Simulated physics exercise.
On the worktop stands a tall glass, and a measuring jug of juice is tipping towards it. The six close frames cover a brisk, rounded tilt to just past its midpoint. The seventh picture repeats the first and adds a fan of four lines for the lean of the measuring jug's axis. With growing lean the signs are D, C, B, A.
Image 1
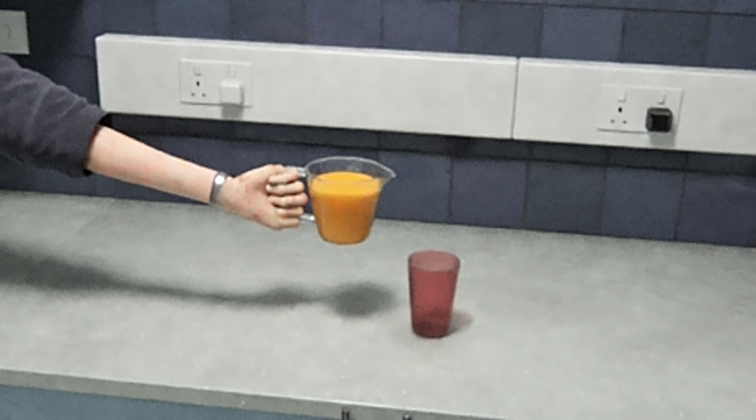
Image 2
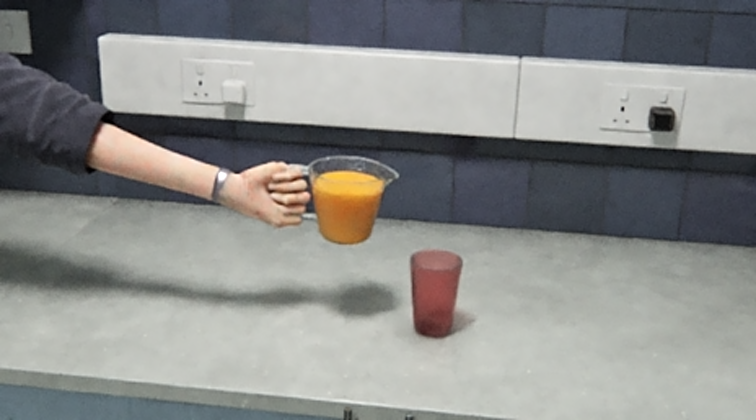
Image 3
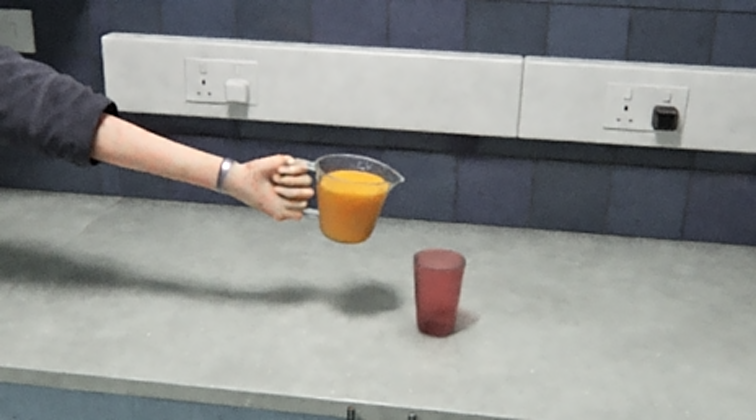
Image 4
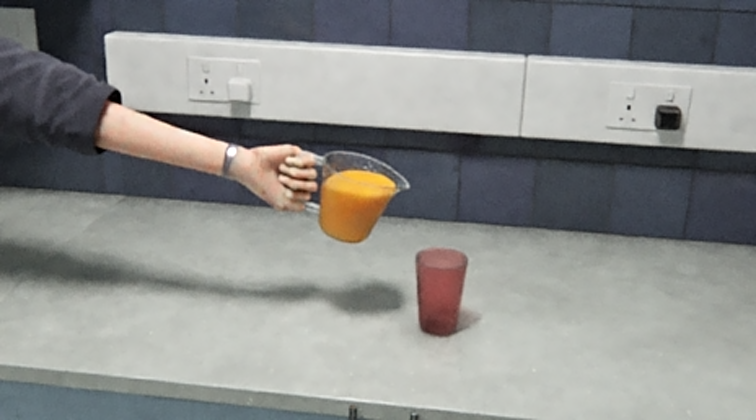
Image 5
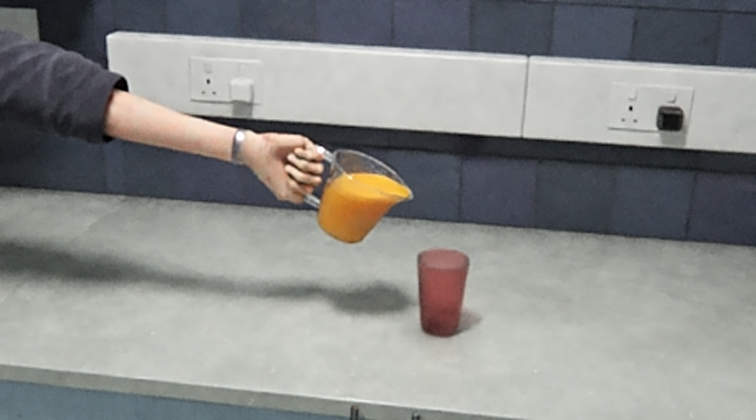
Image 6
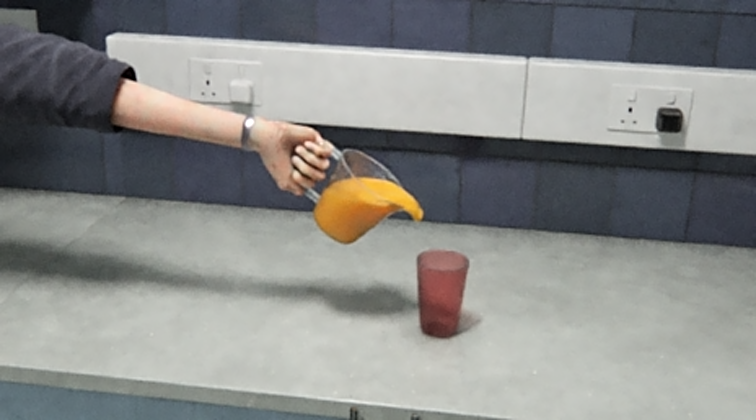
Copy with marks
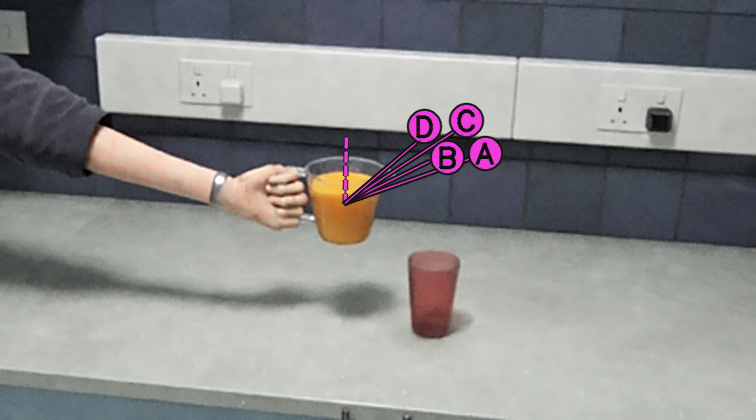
A hand holding a clear measuring jug of orange juice tilted it gradually to the right, above and beside a tall red glass on the grey worktop, until juice began slipping over the lip.
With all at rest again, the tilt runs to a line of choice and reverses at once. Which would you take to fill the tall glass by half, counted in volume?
Tilt D.
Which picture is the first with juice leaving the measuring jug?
In picture 6.
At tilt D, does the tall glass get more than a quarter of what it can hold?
Yes, it does.
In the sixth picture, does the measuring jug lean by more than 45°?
No.
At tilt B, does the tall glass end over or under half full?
Over.
In magenta, A at (468, 159); B at (429, 161); C at (454, 131); D at (415, 143).
With A, the tall glass ends with about 93 % of what it can hold; 6 % of the juice is spilt.
With B, the tall glass ends with about 82 % of what it can hold.
With C, the tall glass ends with about 65 % of what it can hold.
With D, the tall glass ends with about 48 % of what it can hold.
